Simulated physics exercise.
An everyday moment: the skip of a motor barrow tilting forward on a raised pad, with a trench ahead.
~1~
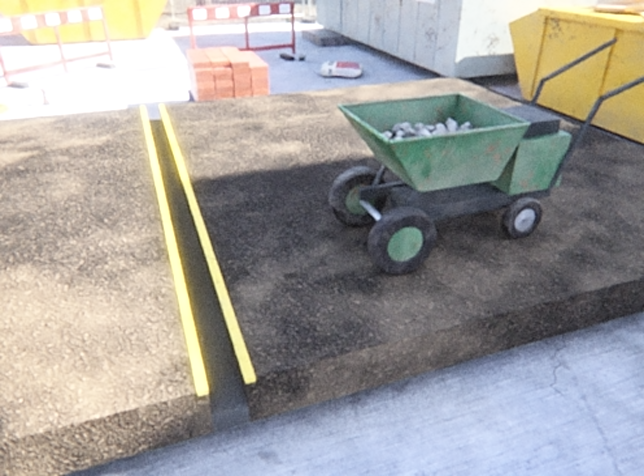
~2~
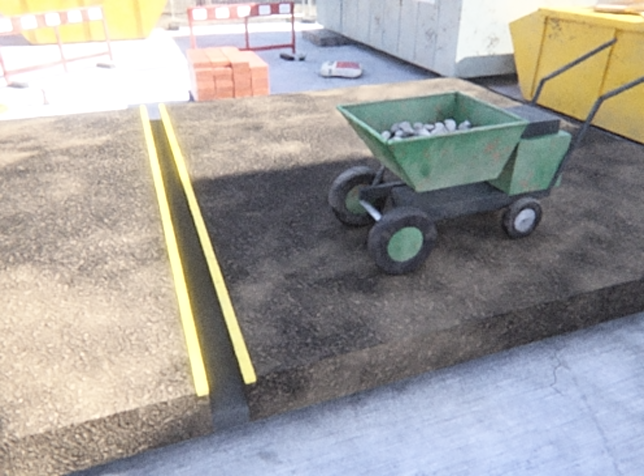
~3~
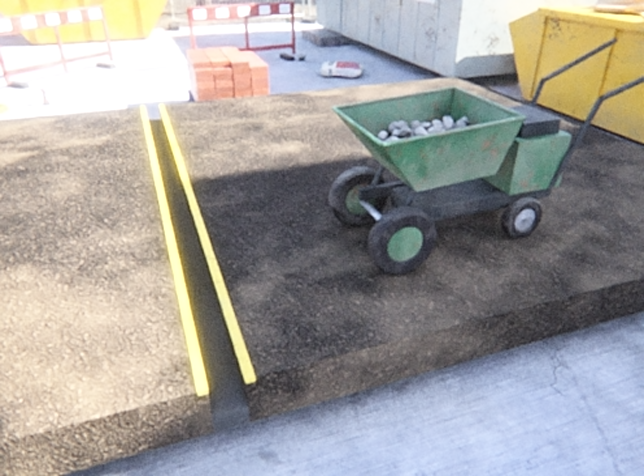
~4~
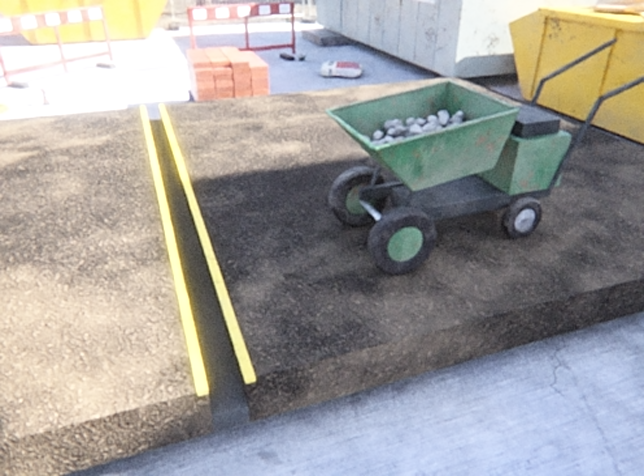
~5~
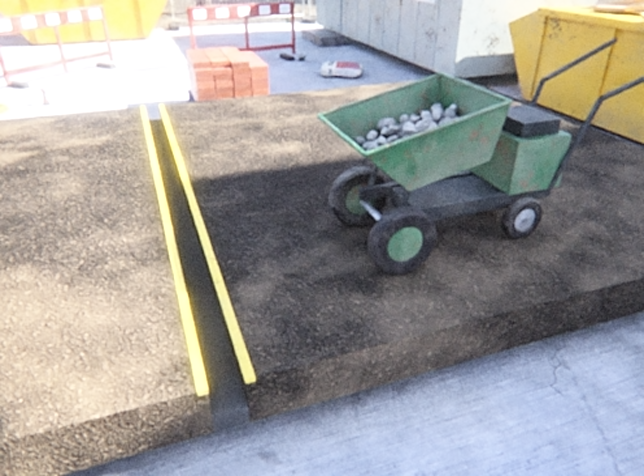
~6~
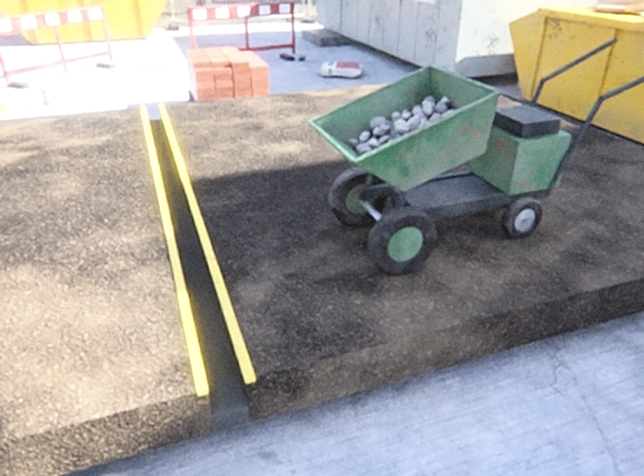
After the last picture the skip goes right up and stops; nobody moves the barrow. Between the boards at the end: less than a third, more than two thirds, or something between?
Between the edges lies less than a third of the load.
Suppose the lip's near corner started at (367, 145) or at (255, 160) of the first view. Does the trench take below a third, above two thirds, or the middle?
First between a third and two thirds, then below one third.
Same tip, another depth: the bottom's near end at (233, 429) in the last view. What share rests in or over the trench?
Close to 20 per cent.
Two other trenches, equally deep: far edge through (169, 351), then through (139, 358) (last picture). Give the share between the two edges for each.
About 20 and 20 per cent.
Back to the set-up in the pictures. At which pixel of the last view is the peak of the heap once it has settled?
Roughly at (261, 254).
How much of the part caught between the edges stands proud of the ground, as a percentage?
Roughly 0 in a hundred.
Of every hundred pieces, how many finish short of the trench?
Roughly 75 in a hundred.
Soon, skip tipped steeply; all in the skip.
A while on, skip tipped steeply; nearly all in the skip; a stray few short of the trench; a stray few in or heaped over the trench; a stray few falling.
Towards the end, skip tipped right over; a small part in the skip; about two thirds short of the trench; a small part in or heaped over the trench; a stray few beyond it.
Finally, skip tipped right over; most short of the trench; about a quarter in or heaped over the trench; a stray few beyond it.
